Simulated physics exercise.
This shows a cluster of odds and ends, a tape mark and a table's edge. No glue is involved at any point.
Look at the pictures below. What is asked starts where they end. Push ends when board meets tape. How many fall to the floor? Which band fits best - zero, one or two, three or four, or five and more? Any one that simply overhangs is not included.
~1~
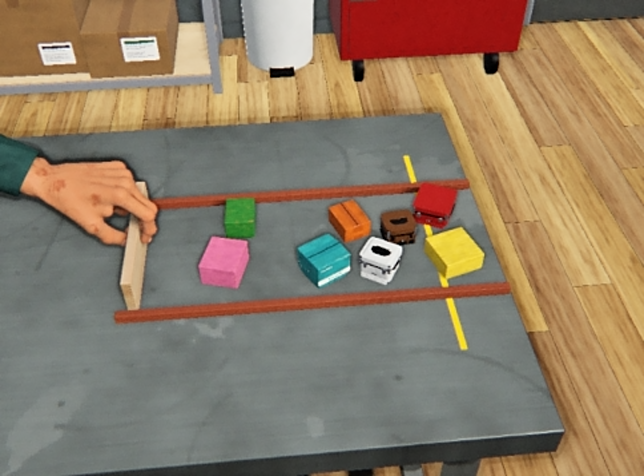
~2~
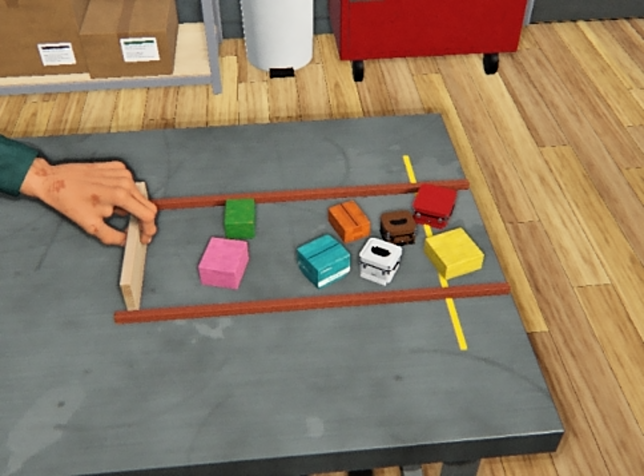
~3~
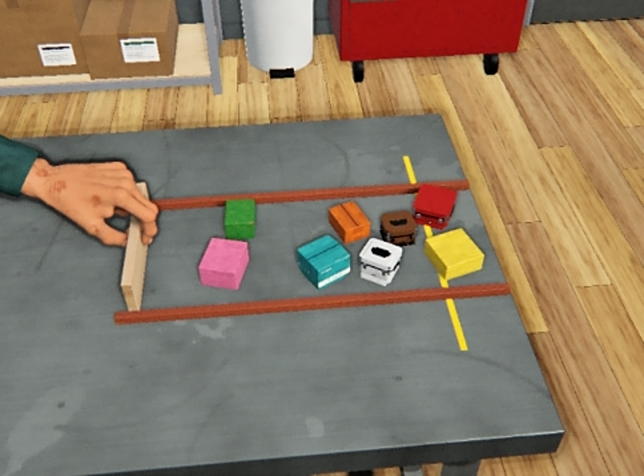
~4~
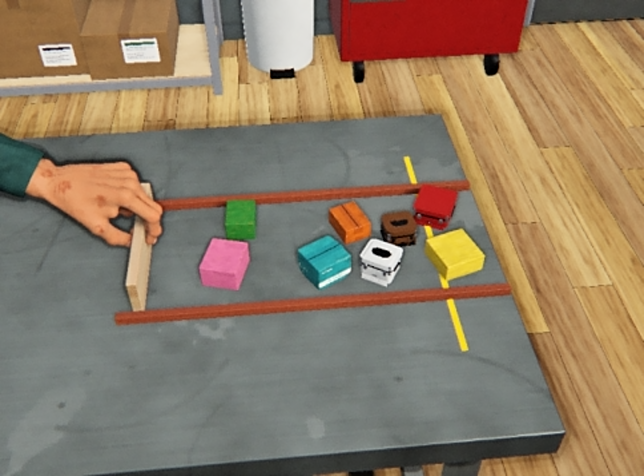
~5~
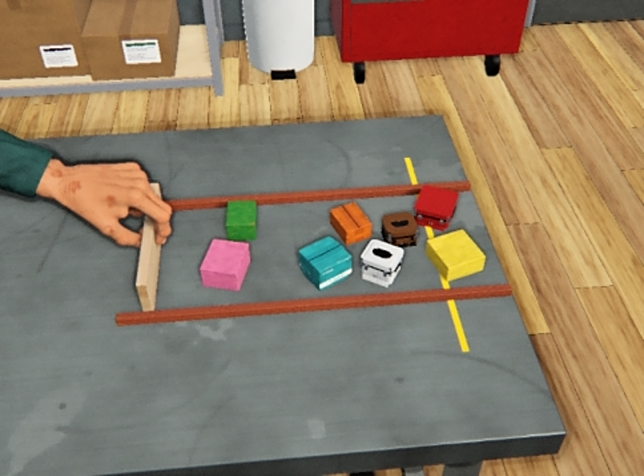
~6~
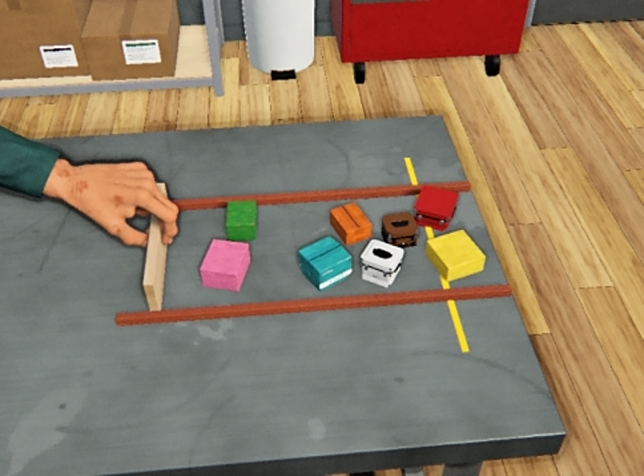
The band that fits is three or four.
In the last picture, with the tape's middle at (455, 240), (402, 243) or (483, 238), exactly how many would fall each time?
First 6, then 1, then 8.
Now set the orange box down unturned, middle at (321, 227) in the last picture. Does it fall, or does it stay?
Placed like that, the orange box is fine.
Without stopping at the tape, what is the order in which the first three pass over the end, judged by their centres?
In order: The yellow block, then the white case, then the red case.
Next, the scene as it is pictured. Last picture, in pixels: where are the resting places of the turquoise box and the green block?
In the last picture, roughly (498, 260) and (439, 207).
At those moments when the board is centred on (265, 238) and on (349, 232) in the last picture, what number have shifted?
The count is 3 at the first point and 7 at the second.
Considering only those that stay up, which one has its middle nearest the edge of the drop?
The turquoise box winds up nearest.
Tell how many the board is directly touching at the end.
In total, 2.
Early on, none off yet; yellow block at rest near (455, 255); red case at rest near (436, 208); brown case at rest near (399, 231).
A while later, none off yet; yellow block travelled about its own width near (482, 253); red case at rest near (436, 208); brown case travelled about its own width near (420, 232).
Finally, the number that fall off is three or four; lost, white case, brown case, red case and yellow block.
